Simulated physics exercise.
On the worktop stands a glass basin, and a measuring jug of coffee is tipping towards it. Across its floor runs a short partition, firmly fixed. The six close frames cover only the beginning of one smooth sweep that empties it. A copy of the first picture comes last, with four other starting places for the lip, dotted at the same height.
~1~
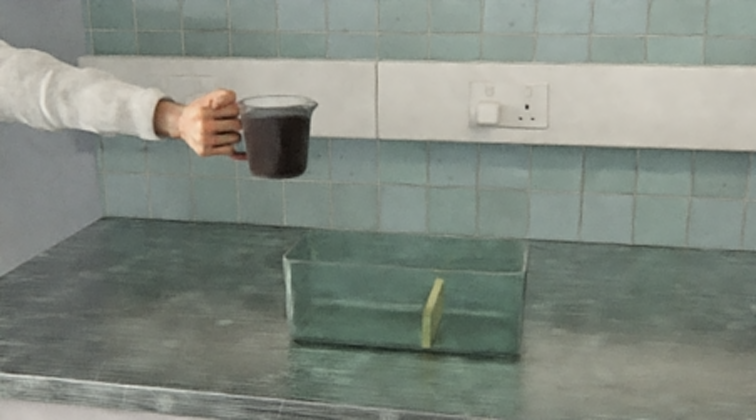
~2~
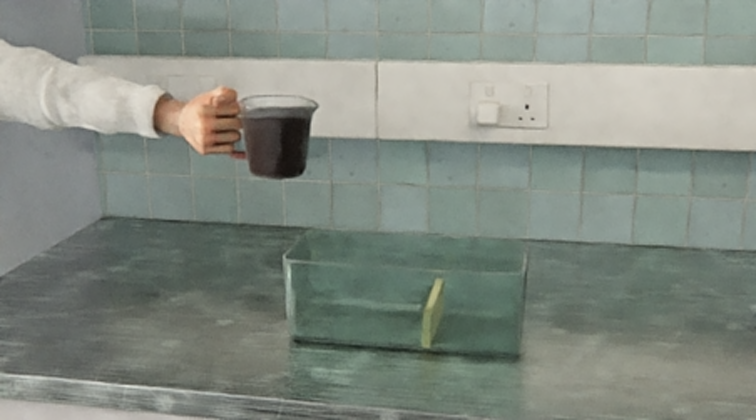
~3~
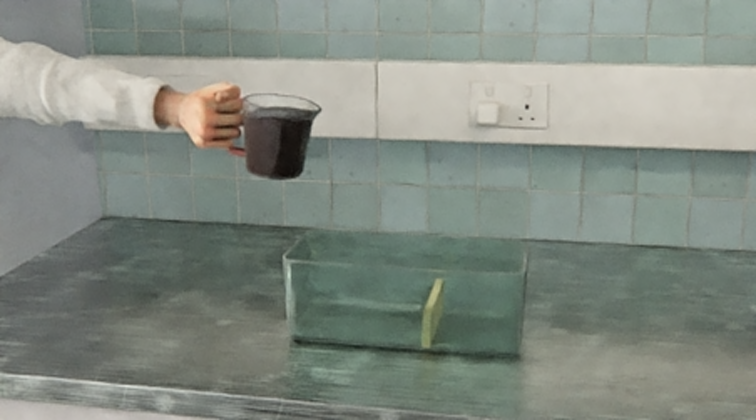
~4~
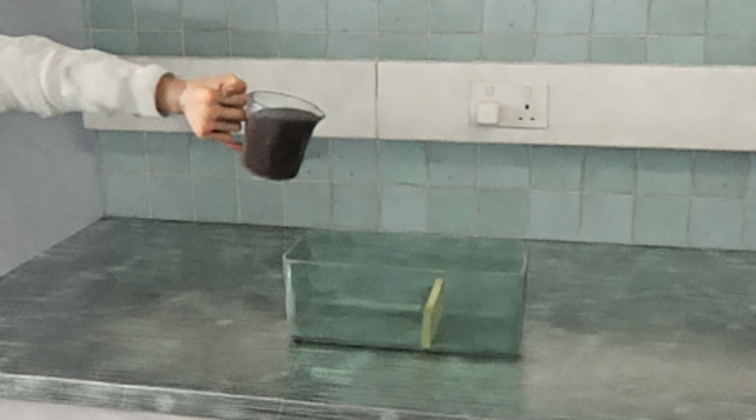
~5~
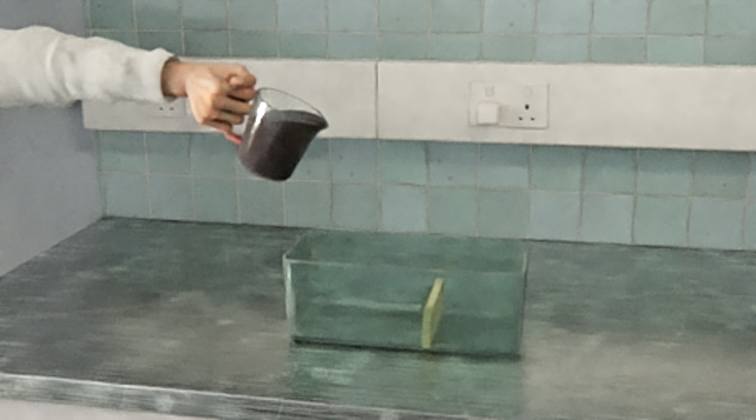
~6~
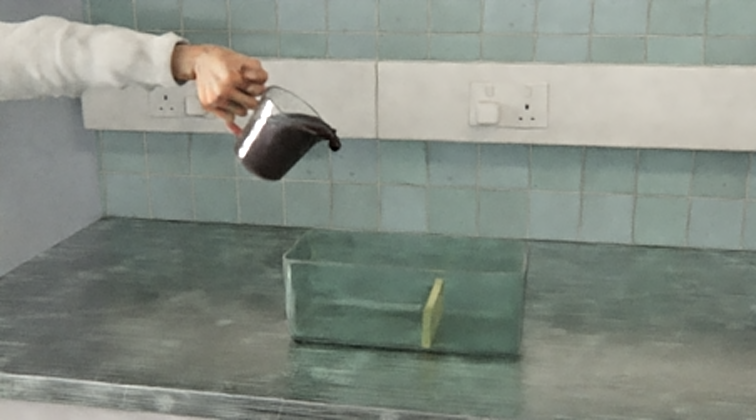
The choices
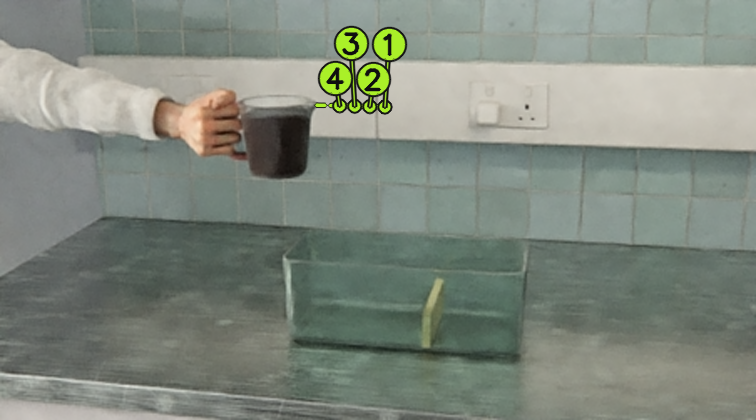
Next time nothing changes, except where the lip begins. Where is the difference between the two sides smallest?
Best: 1.
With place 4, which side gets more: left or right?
The left side.
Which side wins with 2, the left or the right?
More ends on the left.
On the marked copy, 1 at (384, 107); 2 at (369, 106); 3 at (354, 106); 4 at (339, 105).
For place 1, about 47 % ends left of the wall and 52 % right of it.
For place 2, about 81 % ends left of the wall and 16 % right of it.
For place 3, about 93 % ends left of the wall and 4 % right of it; 3 % is lost outside.
For place 4, about 94 % ends left of the wall and 4 % right of it.
